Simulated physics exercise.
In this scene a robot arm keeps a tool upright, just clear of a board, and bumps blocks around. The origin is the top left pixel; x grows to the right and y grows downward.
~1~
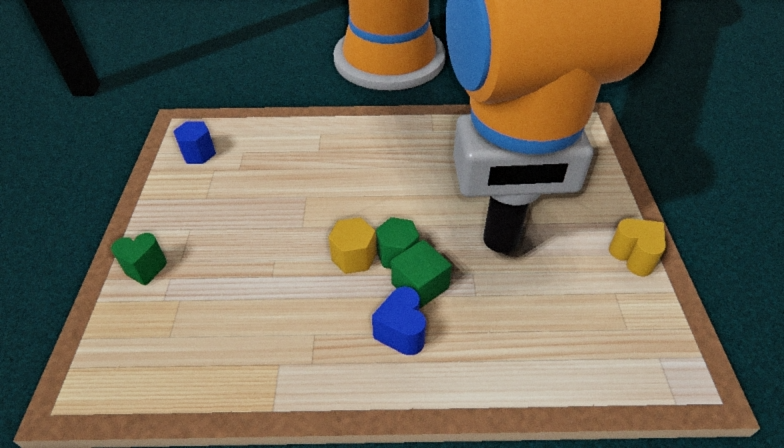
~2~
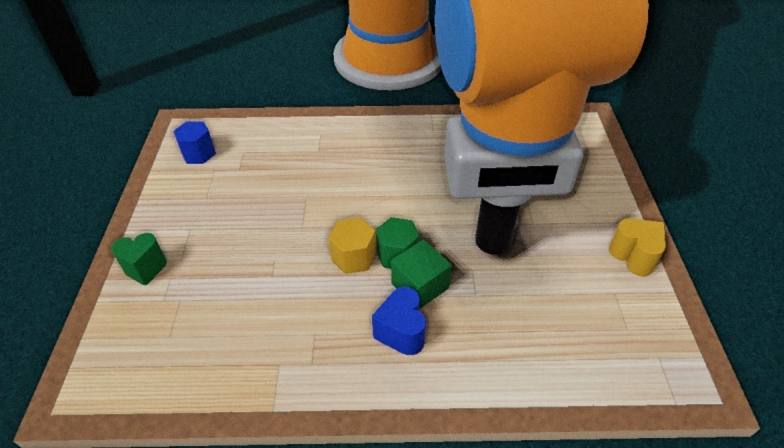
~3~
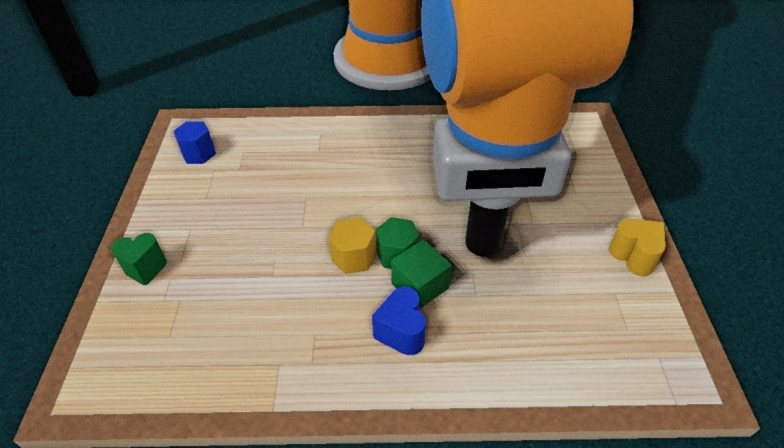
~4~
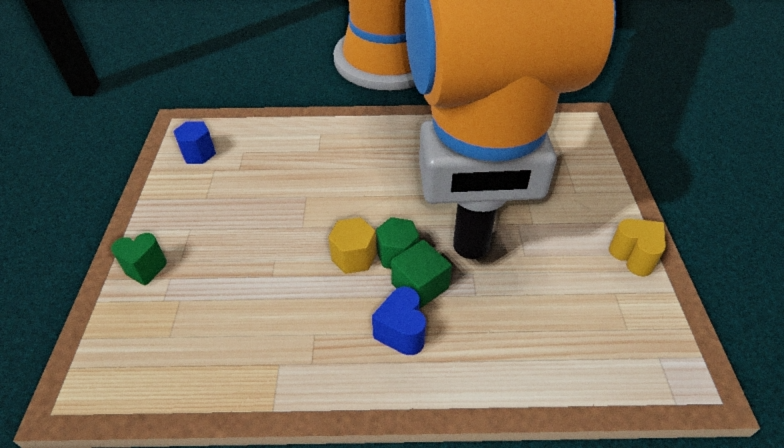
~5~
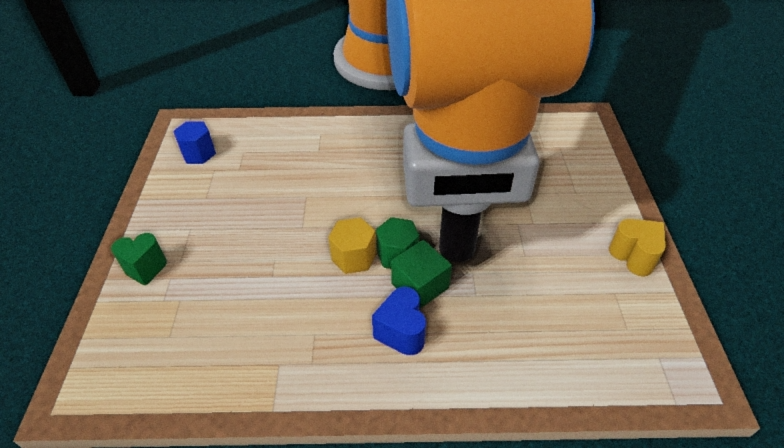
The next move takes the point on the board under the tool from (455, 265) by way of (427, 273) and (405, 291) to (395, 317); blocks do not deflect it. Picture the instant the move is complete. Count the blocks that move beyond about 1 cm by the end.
2.
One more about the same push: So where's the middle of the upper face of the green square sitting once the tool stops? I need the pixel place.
When the path ends, it will be at (352, 303).
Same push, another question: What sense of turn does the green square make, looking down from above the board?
From above, the turn goes clockwise.
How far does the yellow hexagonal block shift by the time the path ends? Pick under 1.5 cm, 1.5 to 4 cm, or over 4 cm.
Of the three bands, it's under 1.5 cm.
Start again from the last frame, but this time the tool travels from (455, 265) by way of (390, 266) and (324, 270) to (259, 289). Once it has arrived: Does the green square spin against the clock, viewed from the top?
Short answer: Yes.
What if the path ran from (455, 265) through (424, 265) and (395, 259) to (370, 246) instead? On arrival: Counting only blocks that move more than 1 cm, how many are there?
Here I'd predict at least three blocks moving more than 1 cm.
On the path given first. Halfway along, tool (415, 265); blue heart block (386, 331), turned 40° anticlockwise; green square (384, 281).
At the end, tool (395, 301); yellow hexagonal block still; green hexagonal block still; blue heart block (380, 340), turned 75° anticlockwise; green square (352, 303), turned 20° clockwise.
